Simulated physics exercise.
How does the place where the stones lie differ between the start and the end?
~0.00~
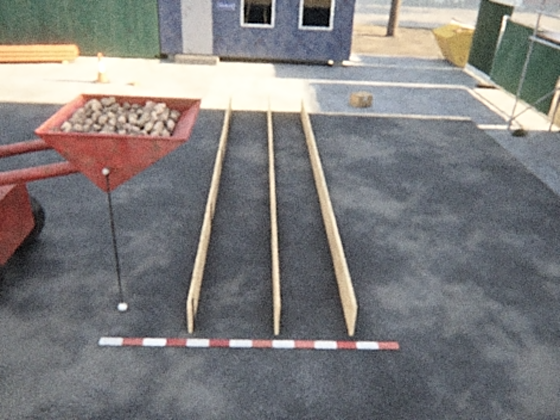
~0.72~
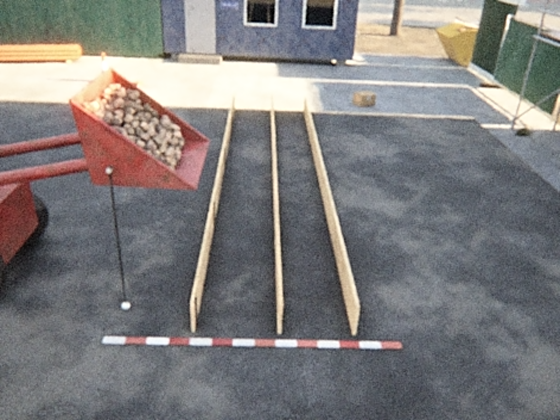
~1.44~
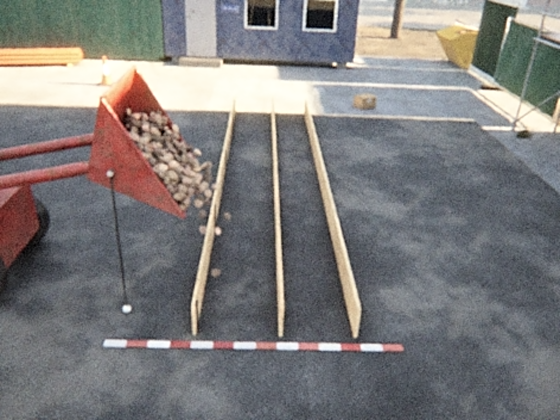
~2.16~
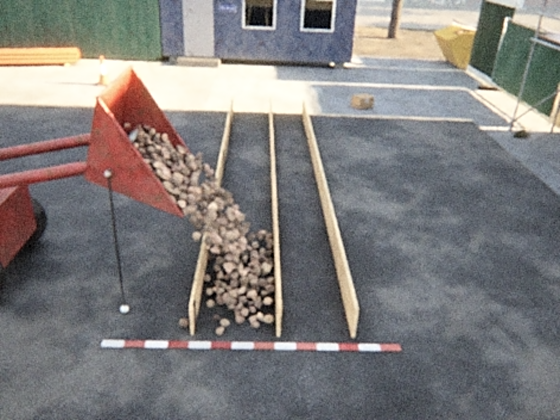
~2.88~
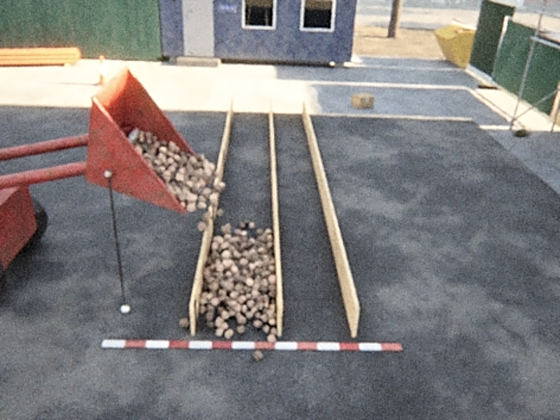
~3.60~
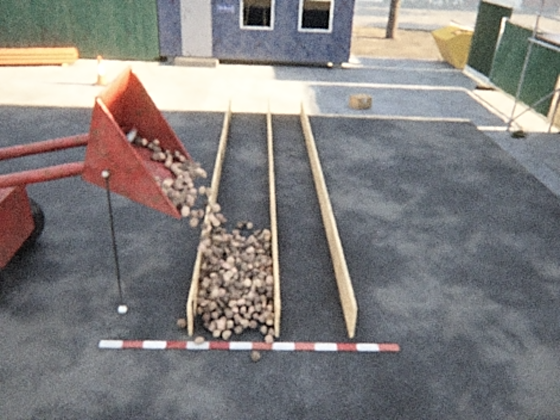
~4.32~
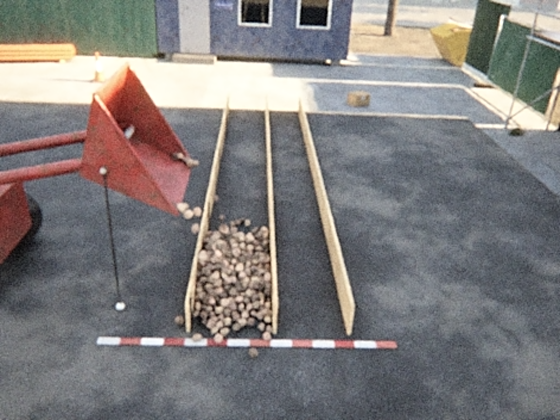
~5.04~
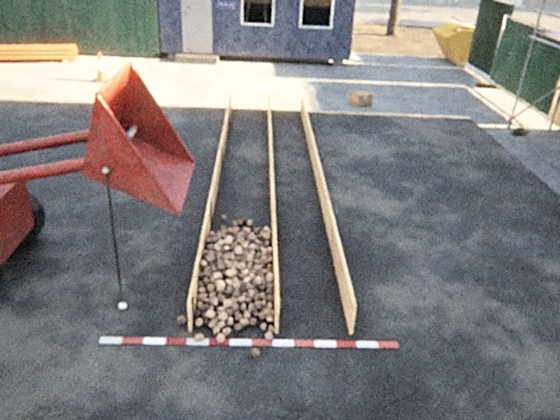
At the start the stones are heaped in the raised red bucket at the left. At the end they lie lower and farther right, piled on the ground between the left and middle boards.
